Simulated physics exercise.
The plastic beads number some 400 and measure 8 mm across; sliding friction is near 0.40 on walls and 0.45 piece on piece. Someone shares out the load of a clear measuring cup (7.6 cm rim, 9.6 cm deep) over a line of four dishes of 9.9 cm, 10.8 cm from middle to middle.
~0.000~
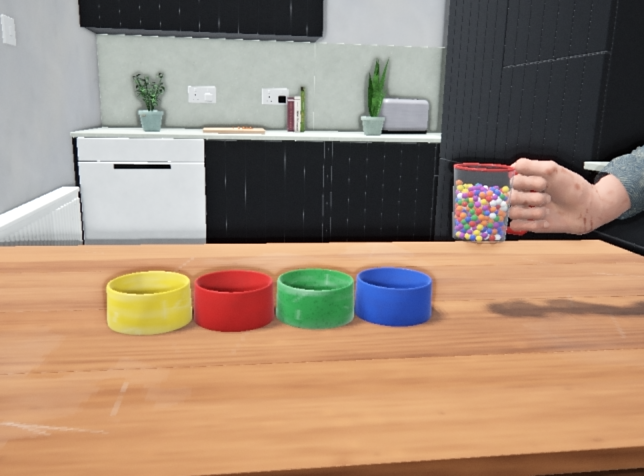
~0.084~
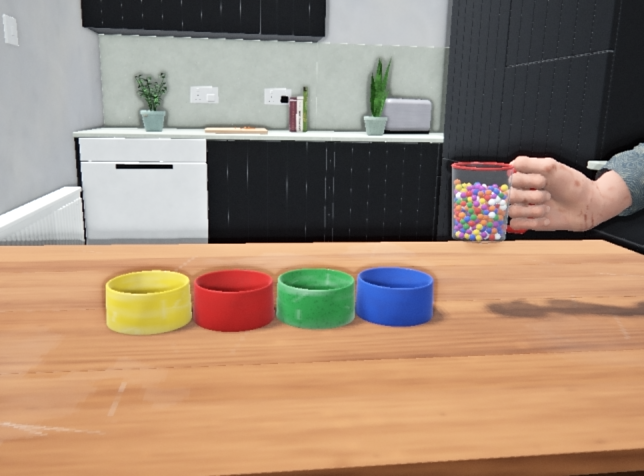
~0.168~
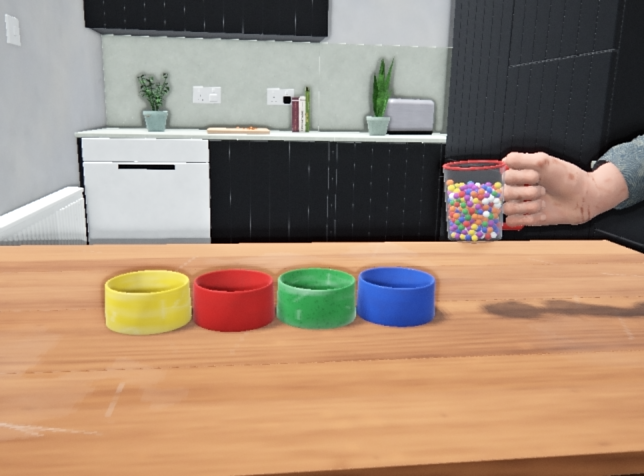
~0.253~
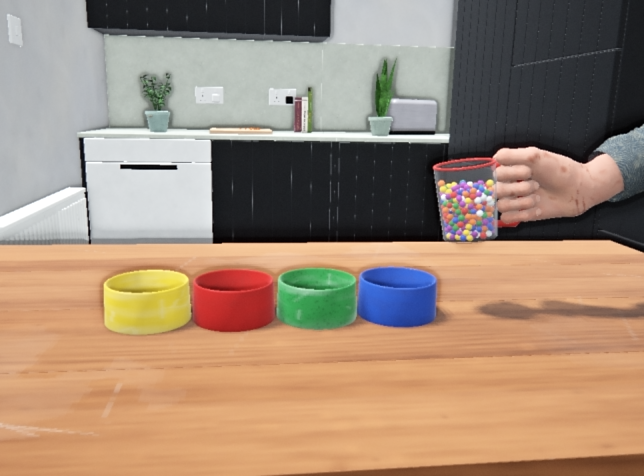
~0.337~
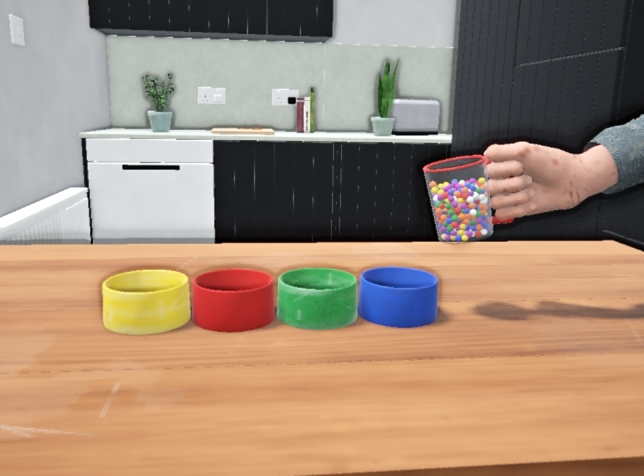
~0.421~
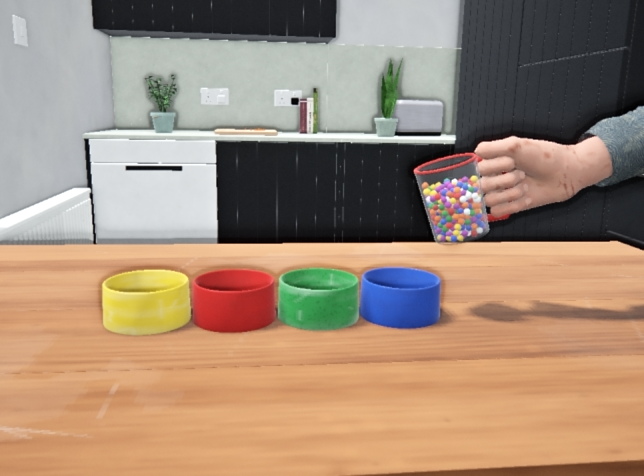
A hand at the right, its arm in a grey sleeve, holds a clear, red-rimmed measuring cup of multicoloured beads above a wooden table, moving it slightly left while tilting it gradually leftward. Yellow, red, green and blue dishes stand in a row from left to right on the tabletop. Seen from across the table, a kitchen with black and white cabinets and potted plants lies behind, its background shifting very slightly rightward.
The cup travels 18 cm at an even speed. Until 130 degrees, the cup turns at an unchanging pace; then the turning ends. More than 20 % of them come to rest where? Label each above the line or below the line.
Red: Below the line; blue: Below the line; green: Above the line; yellow: Below the line; counter: Below the line.
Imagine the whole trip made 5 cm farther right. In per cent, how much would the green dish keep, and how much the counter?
The green one would get 100 and the counter 0.
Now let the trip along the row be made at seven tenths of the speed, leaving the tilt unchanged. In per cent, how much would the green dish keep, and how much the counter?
Shares: Green 100, counter 0.
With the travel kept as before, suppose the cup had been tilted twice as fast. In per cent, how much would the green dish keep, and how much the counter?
In that case the green dish gets 100 while the counter gets 0.
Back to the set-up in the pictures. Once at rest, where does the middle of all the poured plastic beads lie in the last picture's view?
Roughly pixel (313, 298).
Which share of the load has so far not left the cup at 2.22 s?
Near 80 per cent of the load.
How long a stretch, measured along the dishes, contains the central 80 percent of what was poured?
That stretch measures near 6 centimetres.
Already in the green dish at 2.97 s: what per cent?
100 % so far.
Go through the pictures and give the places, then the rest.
Cup at (481, 203), tilt 0 degrees, lip at (457, 167), moved 0.0 cm; middle of the pieces at (480, 214); blue dish at (394, 278); green dish at (316, 280); red dish at (234, 281); yellow dish at (149, 283), in the first picture.
Cup at (480, 202), tilt 1 degrees, lip at (455, 167), moved 0.4 cm; middle of the pieces at (479, 214), in the second picture.
Cup at (474, 201), tilt 5 degrees, lip at (446, 168), moved 1.6 cm; middle of the pieces at (474, 213), in the third picture.
Cup at (467, 201), tilt 9 degrees, lip at (436, 169), moved 2.8 cm; middle of the pieces at (468, 212), in the fourth picture.
Cup at (460, 200), tilt 13 degrees, lip at (426, 170), moved 4.0 cm; middle of the pieces at (461, 212), in the fifth picture.
Cup at (454, 200), tilt 17 degrees, lip at (417, 173), moved 5.2 cm; middle of the pieces at (456, 211); blue dish at (401, 278); green dish at (319, 279); red dish at (234, 280); yellow dish at (146, 282). The cup turns about 50 degrees a second and travels 14 cm a second, in the sixth picture.
After 1.50 s, tilt 69 degrees; cup holds 100 %.
After 2.22 s, tilt 104 degrees; cup holds 80 %, green 20 %.
After 2.97 s, tilt 130 degrees; cup holds 0 %, green 100 %.
By 3.5 s all is still; red 0 %, blue 0 %, green 100 %, yellow 0 %, counter 0 %.
